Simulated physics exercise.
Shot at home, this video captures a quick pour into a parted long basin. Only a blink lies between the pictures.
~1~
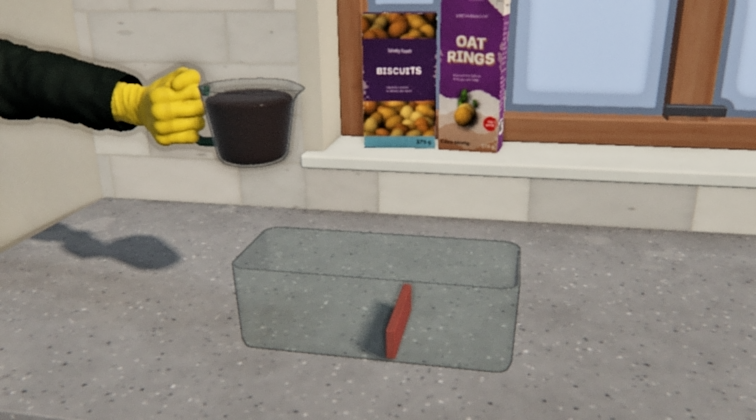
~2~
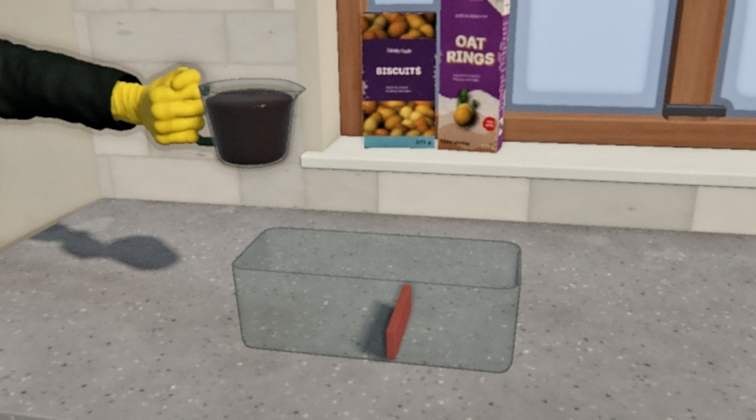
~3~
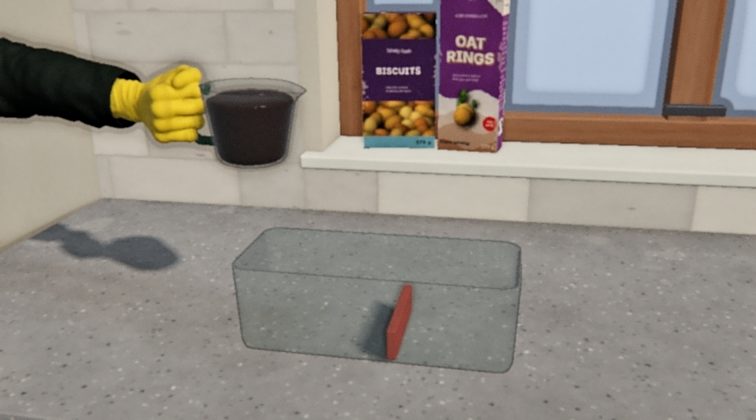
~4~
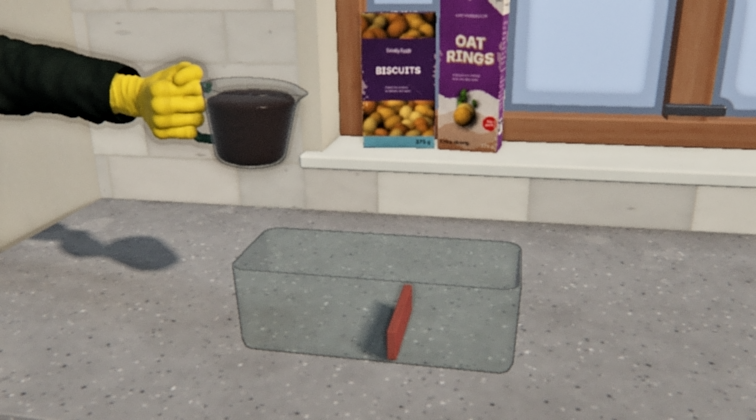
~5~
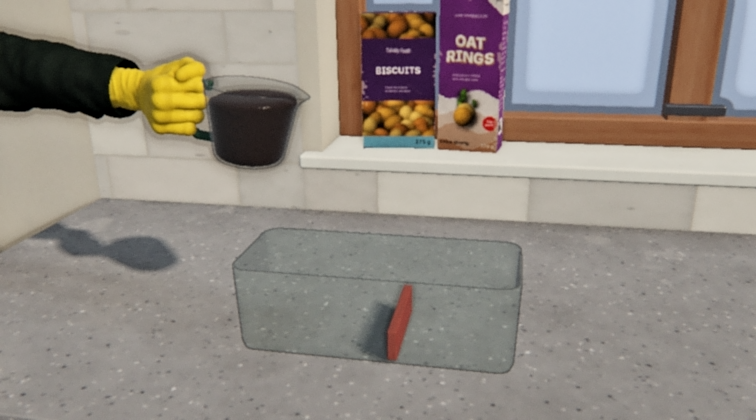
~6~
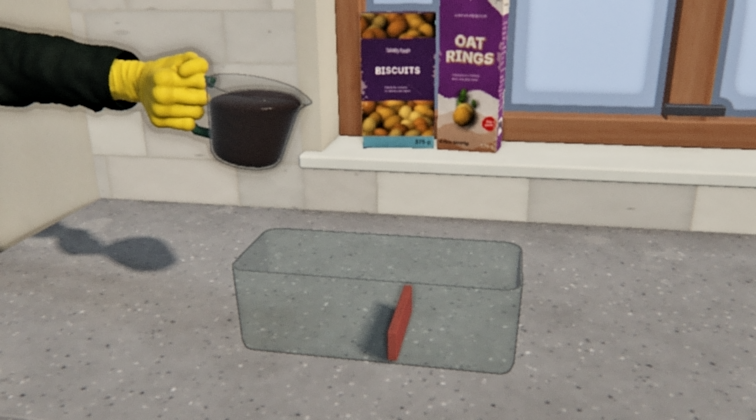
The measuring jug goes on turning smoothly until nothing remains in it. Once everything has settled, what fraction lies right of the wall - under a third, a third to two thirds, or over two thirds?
Falls short of a third.
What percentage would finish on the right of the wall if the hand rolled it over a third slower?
About 5 %.
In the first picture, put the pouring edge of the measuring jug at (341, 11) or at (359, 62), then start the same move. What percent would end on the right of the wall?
Roughly 65 percent on the first try and 70 percent on the second.
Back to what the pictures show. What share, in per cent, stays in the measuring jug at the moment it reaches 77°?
Near 55 in a hundred still remains.
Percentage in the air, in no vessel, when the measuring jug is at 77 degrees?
Near 30 %.
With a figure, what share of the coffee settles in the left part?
Around 90 %.
A moment on, the measuring jug is tipped on its side and 56 per cent is still to pour, 14 is left of the wall and 0 right of it.
Next, the measuring jug is tipped right over and 3 per cent is still to pour, 84 is left of the wall and 3 right of it.
Then the measuring jug is tipped right over and 0 per cent is still to pour, 92 is left of the wall and 6 right of it.
Later the measuring jug is tipped right over and 0 per cent is still to pour, 91 is left of the wall and 6 right of it.
Finally, 91 per cent lies left of the wall, 6 right of it and 3 outside.
